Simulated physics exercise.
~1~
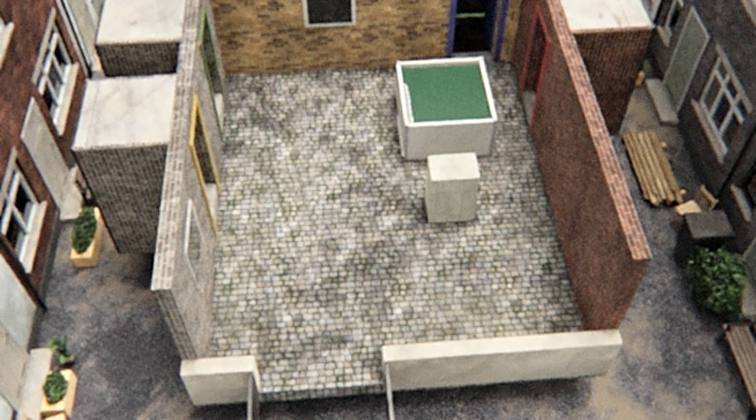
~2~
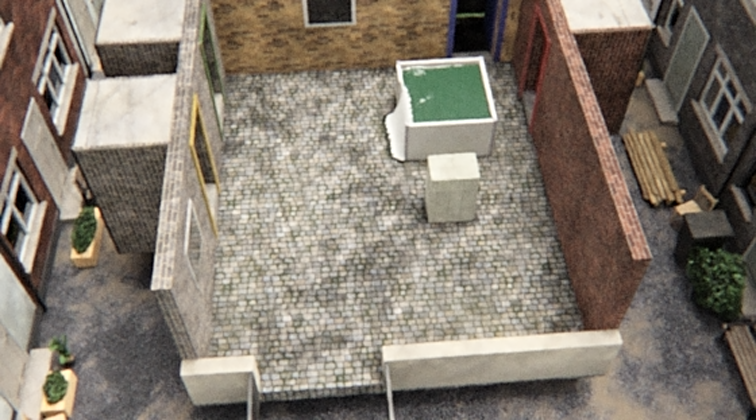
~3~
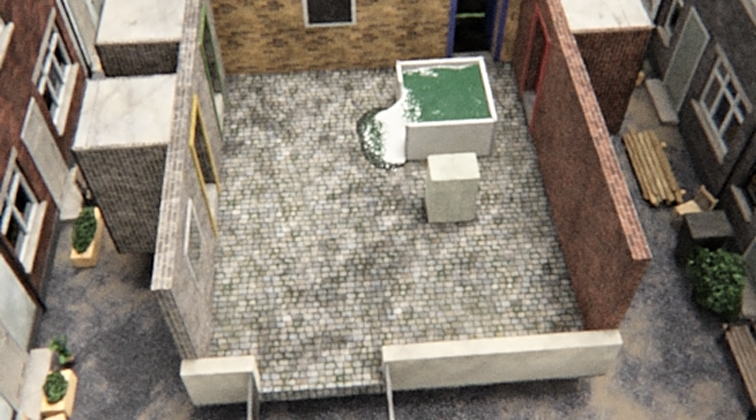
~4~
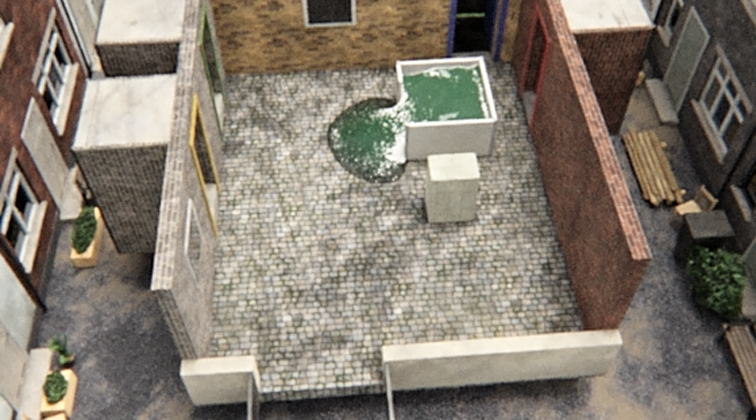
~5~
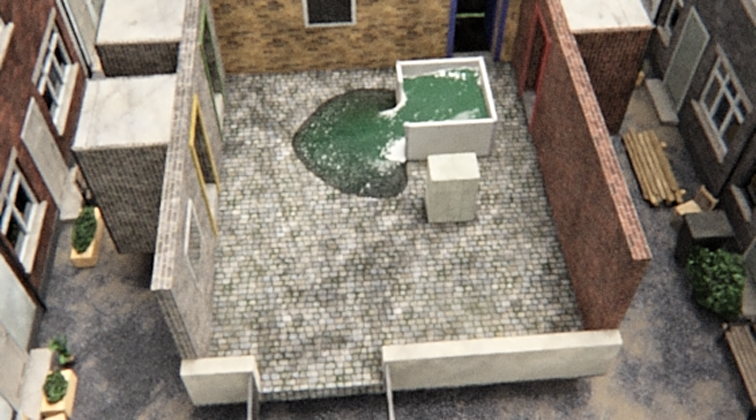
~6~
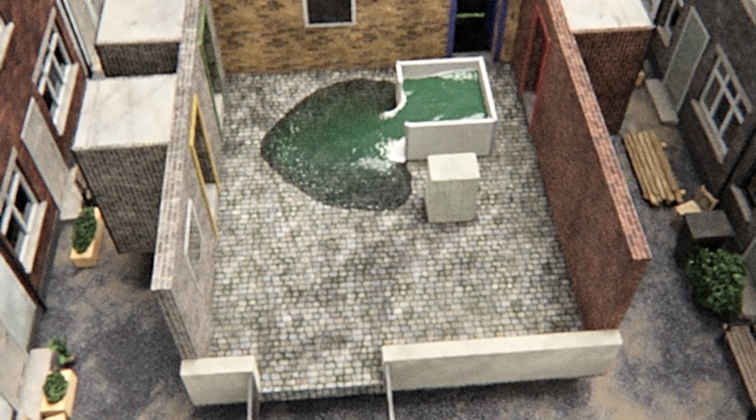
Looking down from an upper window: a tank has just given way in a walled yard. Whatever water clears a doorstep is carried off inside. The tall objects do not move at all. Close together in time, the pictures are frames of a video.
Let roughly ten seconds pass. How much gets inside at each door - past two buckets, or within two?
Result: Green door: Not over the line on that one; red door: Not over the line on that one; yellow door: Not over the line on that one; blue door: Not over the line on that one.
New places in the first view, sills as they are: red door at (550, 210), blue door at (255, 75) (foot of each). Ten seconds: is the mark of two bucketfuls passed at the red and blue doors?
Looking at it, red door fails to reach the limit, and blue door tops the limit.
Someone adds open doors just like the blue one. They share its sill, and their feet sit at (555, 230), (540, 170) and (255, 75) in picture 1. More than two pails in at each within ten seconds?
First stays short of it, second stays short of it, third crosses the line.
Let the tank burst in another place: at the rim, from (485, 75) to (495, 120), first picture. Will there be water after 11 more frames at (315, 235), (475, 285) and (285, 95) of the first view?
Log: Point 1 unreached; point 2 inundated; point 3 unreached.
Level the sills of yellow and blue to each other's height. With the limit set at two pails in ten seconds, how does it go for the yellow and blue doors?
I'd say yellow gets too much while blue doesn't reach it.
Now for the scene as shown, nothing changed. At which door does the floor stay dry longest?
Result: The red door.
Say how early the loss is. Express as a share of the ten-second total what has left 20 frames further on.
My guess would be around 5 percent.
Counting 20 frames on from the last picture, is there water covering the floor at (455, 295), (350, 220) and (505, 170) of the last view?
Result, in the order given: Not wetted / wetted / not wetted.
A moment on, water covers 35 % of the floor; the green door wet at the sill, nothing in, the red door not reached, the yellow door wet at the sill, nothing in, the blue door not reached.
Next, water covers 45 % of the floor; the green door wet at the sill, nothing in, the red door not reached, the yellow door wet at the sill, nothing in, the blue door not reached.
Then, water covers 45 % of the floor; the green door wet at the sill, nothing in, the red door not reached, the yellow door wet at the sill, nothing in, the blue door not reached.
Later, water covers 65 % of the floor; the green door wet at the sill, nothing in, the red door wet at the sill, nothing in, the yellow door wet at the sill, nothing in, the blue door wet at the sill, nothing in.
In the end, water covers 90 % of the floor; the green door wet at the sill, nothing in, the red door wet at the sill, nothing in, the yellow door wet at the sill, nothing in, the blue door under two buckets in.
